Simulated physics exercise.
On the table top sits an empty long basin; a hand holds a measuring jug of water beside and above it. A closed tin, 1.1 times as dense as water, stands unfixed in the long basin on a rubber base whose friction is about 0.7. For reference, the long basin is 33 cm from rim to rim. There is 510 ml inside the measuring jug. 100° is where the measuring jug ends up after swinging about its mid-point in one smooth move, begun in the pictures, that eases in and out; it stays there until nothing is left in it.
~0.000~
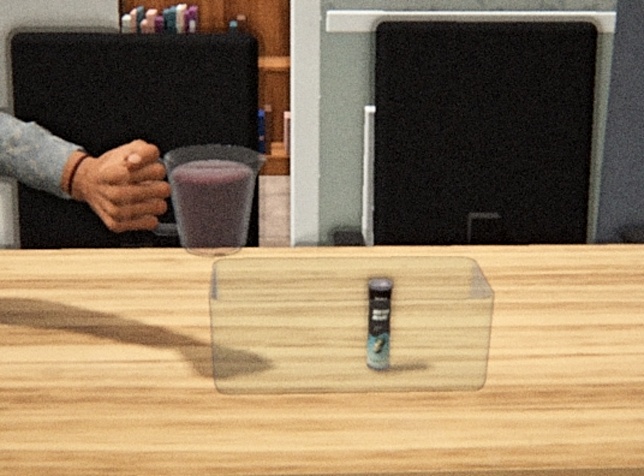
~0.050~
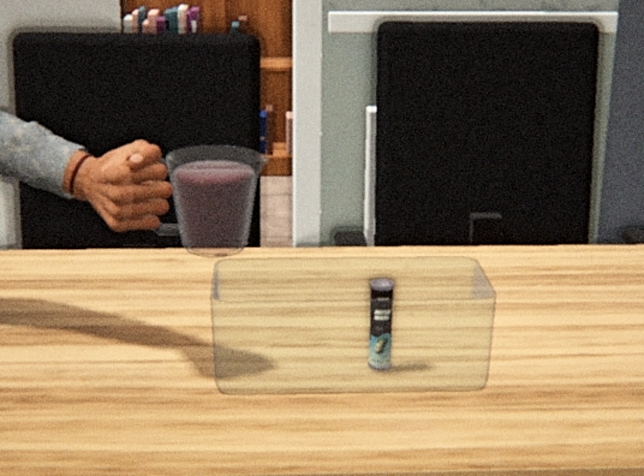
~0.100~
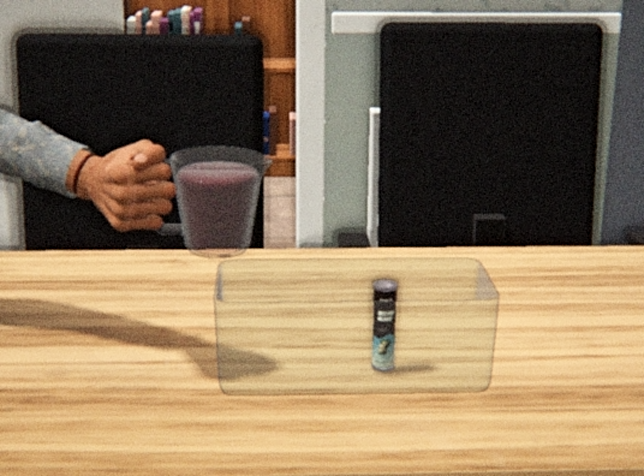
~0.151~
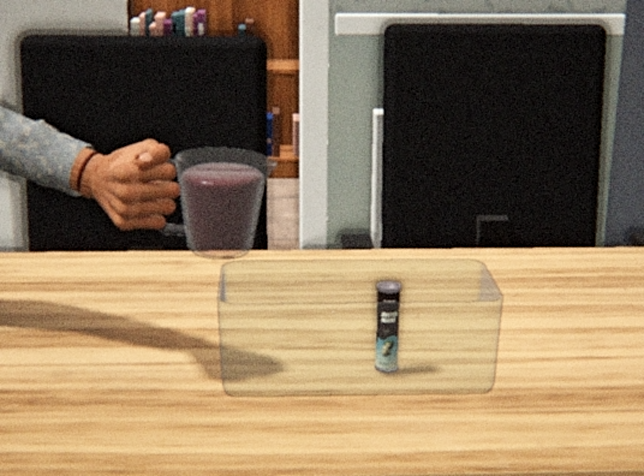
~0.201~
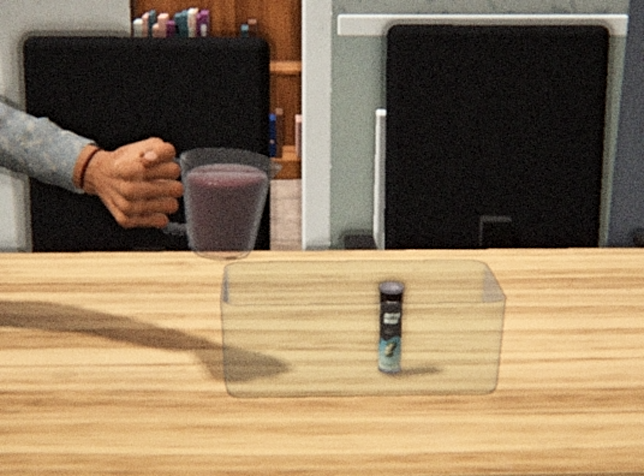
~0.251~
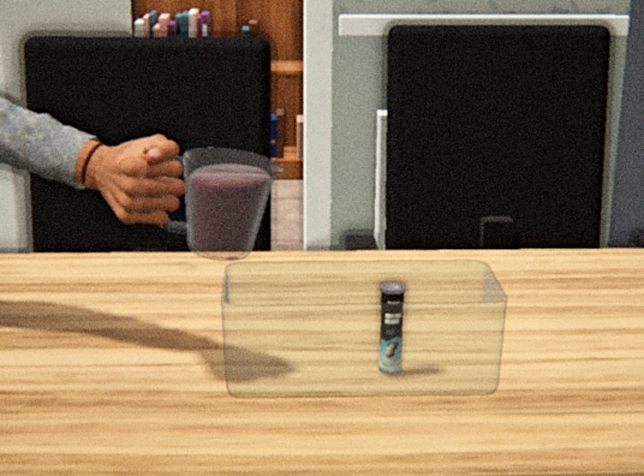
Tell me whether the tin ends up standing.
It does.
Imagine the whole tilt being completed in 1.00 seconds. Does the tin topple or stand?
Then it remains upright.
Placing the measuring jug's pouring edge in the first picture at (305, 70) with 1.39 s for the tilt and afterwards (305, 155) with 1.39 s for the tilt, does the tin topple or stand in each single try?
Trial 1 - tin tips; trial 2 - tin tips.
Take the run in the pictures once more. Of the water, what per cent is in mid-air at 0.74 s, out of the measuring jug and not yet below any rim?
Around 12 in a hundred.
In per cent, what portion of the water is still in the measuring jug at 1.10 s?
Close to 28 percent of the total.
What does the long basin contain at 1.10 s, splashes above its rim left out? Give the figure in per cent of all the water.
Around 60 in a hundred.
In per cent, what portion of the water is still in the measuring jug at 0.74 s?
Fraction remaining: Approx. 82 per cent.
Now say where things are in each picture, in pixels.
In the first picture, it leans 0°; its right rim is at (266, 158); the water meets the walls at (171, 169) and (254, 169); the long basin's rim runs from (212, 281) to (484, 278); the tin's top is at (380, 287).
In the second picture, it leans 0°; its right rim is at (268, 158); the water meets the walls at (173, 170) and (256, 169).
In the third picture, it leans 1°; its right rim is at (272, 160); the water meets the walls at (177, 170) and (260, 171).
In the fourth picture, it leans 3°; its right rim is at (277, 163); the water meets the walls at (182, 172) and (264, 173).
In the fifth picture, it leans 5°; its right rim is at (281, 166); the water meets the walls at (186, 173) and (269, 174).
In the sixth picture, it leans 8°; its right rim is at (284, 169); the water meets the walls at (188, 174) and (272, 174).
After 0.74 s the tilt is 55° and 82 per cent is still to pour; the tin stands where it began.
After 1.10 s the tilt is 90° and 29 per cent is still to pour; the tin stands where it began.
After 1.48 s the tilt is 100° and 1 per cent is still to pour; the tin stands where it began.
After 1.89 s the tilt is 100° and 0 per cent is still to pour; the tin stands where it began.
In the end the tin stands where it began.
